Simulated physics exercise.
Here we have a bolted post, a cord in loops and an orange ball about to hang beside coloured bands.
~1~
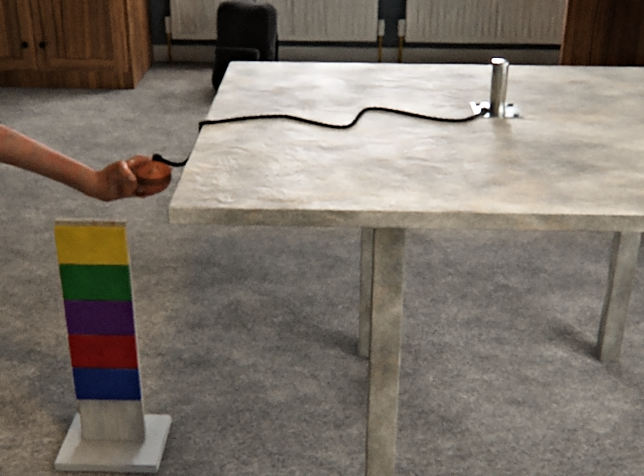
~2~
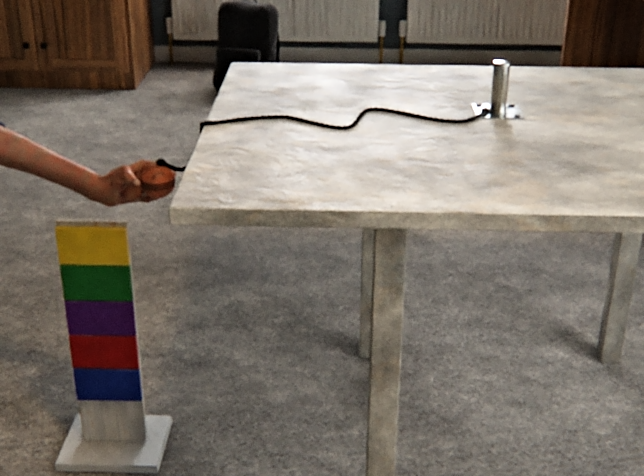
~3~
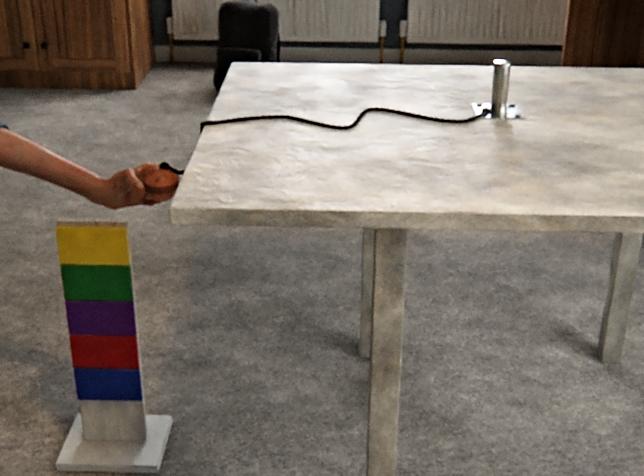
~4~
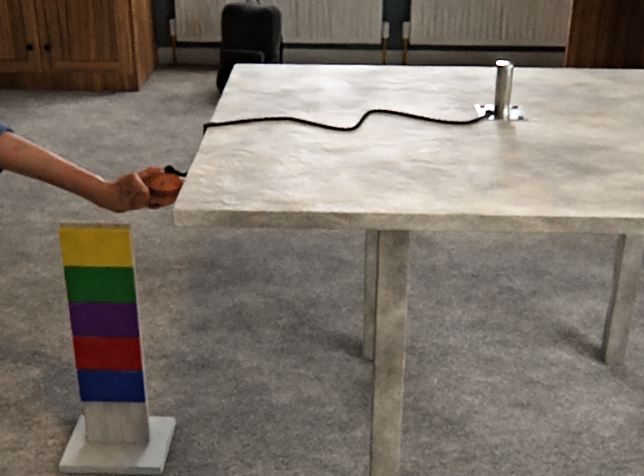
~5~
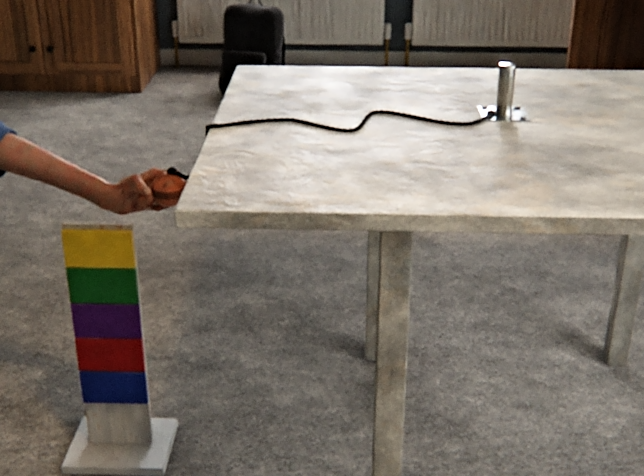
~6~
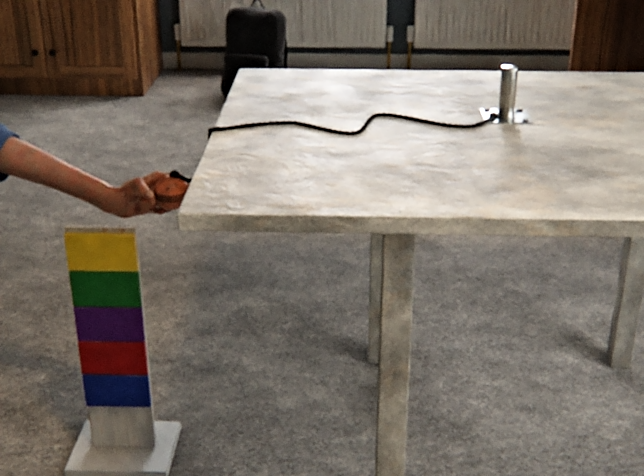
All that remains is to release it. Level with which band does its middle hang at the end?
The green one.
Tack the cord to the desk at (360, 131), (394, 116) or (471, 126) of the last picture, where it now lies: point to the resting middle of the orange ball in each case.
About (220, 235), (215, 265) and (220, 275).
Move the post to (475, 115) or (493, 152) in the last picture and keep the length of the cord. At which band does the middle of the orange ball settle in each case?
Try by try: Purple; purple.
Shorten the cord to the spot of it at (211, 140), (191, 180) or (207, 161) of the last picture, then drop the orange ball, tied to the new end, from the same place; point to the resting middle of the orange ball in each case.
In that order: (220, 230), (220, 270) and (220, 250).
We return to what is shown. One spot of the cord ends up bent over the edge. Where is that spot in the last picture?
At (289, 123), roughly.
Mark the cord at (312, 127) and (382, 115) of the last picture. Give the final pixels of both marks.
The first at (241, 127), the second at (358, 122).
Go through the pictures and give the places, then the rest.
The first frame shows orange ball (154, 176); yellow (91, 247); green (95, 283); purple (99, 319); red (103, 352); blue (106, 385).
The second frame shows orange ball (158, 181); cord through (469, 120) (398, 112) (353, 125) (288, 117) (211, 124).
The third frame shows orange ball (161, 184).
The fourth frame shows orange ball (166, 188); cord through (473, 121) (402, 114) (357, 127) (291, 119) (215, 125).
The fifth frame shows orange ball (169, 189).
The sixth frame shows orange ball (171, 192); cord through (478, 125) (406, 118) (361, 131) (296, 123) (220, 130).
Early on, ball near (182, 291); level with green.
Midway, ball near (243, 283); level with green.
Near the end, ball near (210, 288); level with green.
Finally, ball near (218, 288); level with green. The cord holds its middle at green.
